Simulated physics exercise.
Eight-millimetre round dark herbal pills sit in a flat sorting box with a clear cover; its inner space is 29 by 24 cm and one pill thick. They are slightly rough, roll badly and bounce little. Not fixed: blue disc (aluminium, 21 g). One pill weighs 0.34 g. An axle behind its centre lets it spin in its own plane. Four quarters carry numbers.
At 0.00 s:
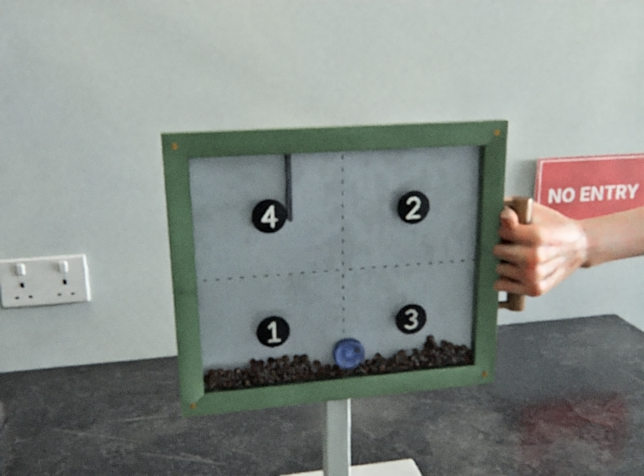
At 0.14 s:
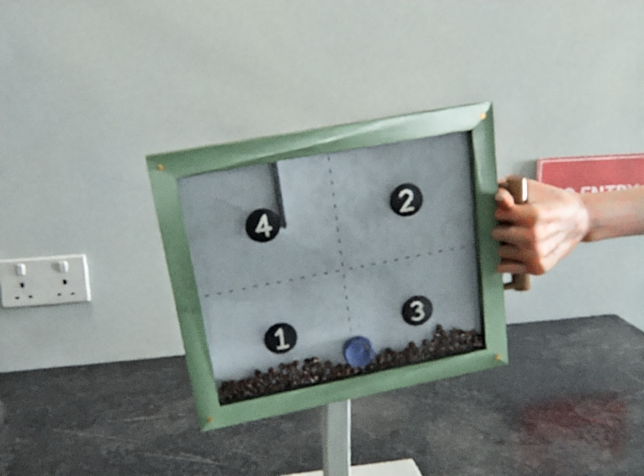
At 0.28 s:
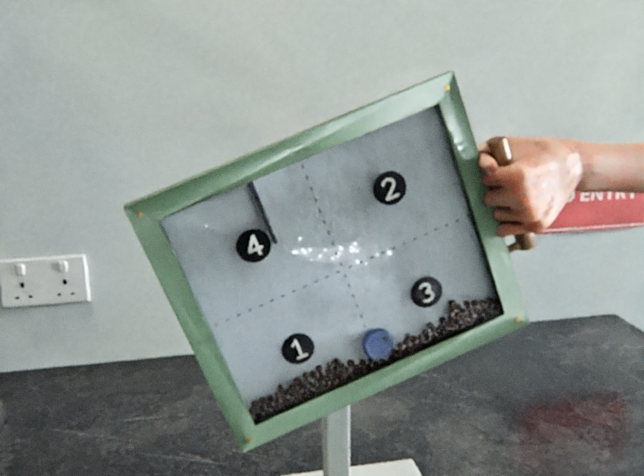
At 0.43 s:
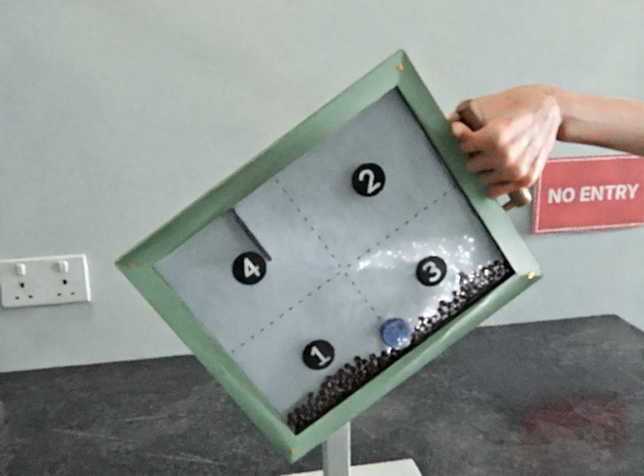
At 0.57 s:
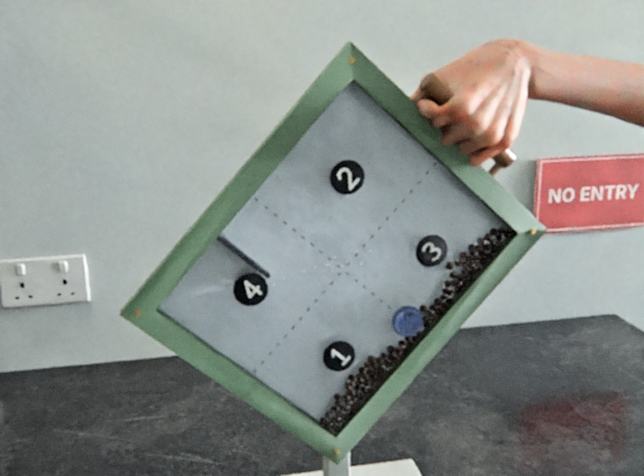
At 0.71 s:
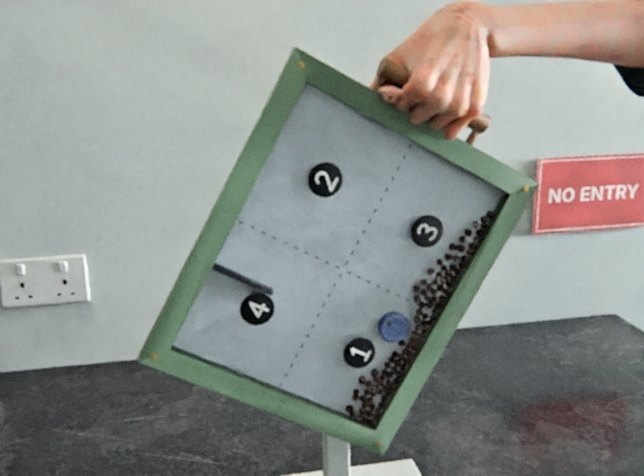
A hand turning a green-framed box with numbered quarters anticlockwise, dark pellets and a blue disc staying along its tilting bottom edge.
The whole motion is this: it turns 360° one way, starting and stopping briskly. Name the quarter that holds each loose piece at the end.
Blue disc: 3.
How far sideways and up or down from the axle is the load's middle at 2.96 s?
About 7 cm right and 5 cm above.
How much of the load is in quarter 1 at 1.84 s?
About 15 per cent.
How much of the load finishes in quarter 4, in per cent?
About 0 per cent.
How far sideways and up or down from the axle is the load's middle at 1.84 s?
About 10 cm right and 8 cm below.
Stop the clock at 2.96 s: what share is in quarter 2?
About 20 per cent.
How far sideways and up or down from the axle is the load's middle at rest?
About 9 cm right and 9 cm below.
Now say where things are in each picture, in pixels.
In the first picture, level; about 100 pills; pills' middle (341, 365); highest (430, 339); blue disc (349, 353); no. 1 (273, 332), no. 2 (413, 208), no. 3 (411, 319), no. 4 (269, 216).
In the second picture, turned 7° anticlockwise; pills' middle (353, 364); highest (439, 328).
In the third picture, turned 20° anticlockwise; pills' middle (375, 357); highest (453, 304); wall ends (274, 240).
In the fourth picture, turned 34° anticlockwise; pills' middle (396, 345); highest (497, 264); blue disc (396, 333).
In the fifth picture, turned 48° anticlockwise; pills' middle (410, 333); highest (501, 231).
In the sixth picture, turned 61° anticlockwise; pills' middle (414, 331); highest (490, 215); blue disc (394, 327); no. 1 (359, 353), no. 2 (325, 180), no. 3 (427, 231), no. 4 (257, 309).
After 1.84 s, it stands 168° anticlockwise; the pills' middle is 10 cm right of and 8 cm below the centre; no. 1, 15 %, no. 4, 85 %; blue disc in no. 4.
After 2.96 s, it has come round 275° anticlockwise; the pills' middle is 7 cm right of and 5 cm above the centre; no. 2, 20 %, no. 3, 5 %, no. 4, 75 %; blue disc in no. 4.
After 3.93 s, it has come round 360° anticlockwise; the pills' middle is 9 cm right of and 9 cm below the centre; no. 1, 10 %, no. 2, 5 %, no. 3, 90 %; blue disc in no. 3.
At rest by 4.6 s, it has come round 360° anticlockwise; no. 1, 10 %, no. 2, 5 %, no. 3, 85 %, no. 4, 0 %; blue disc in no. 3.
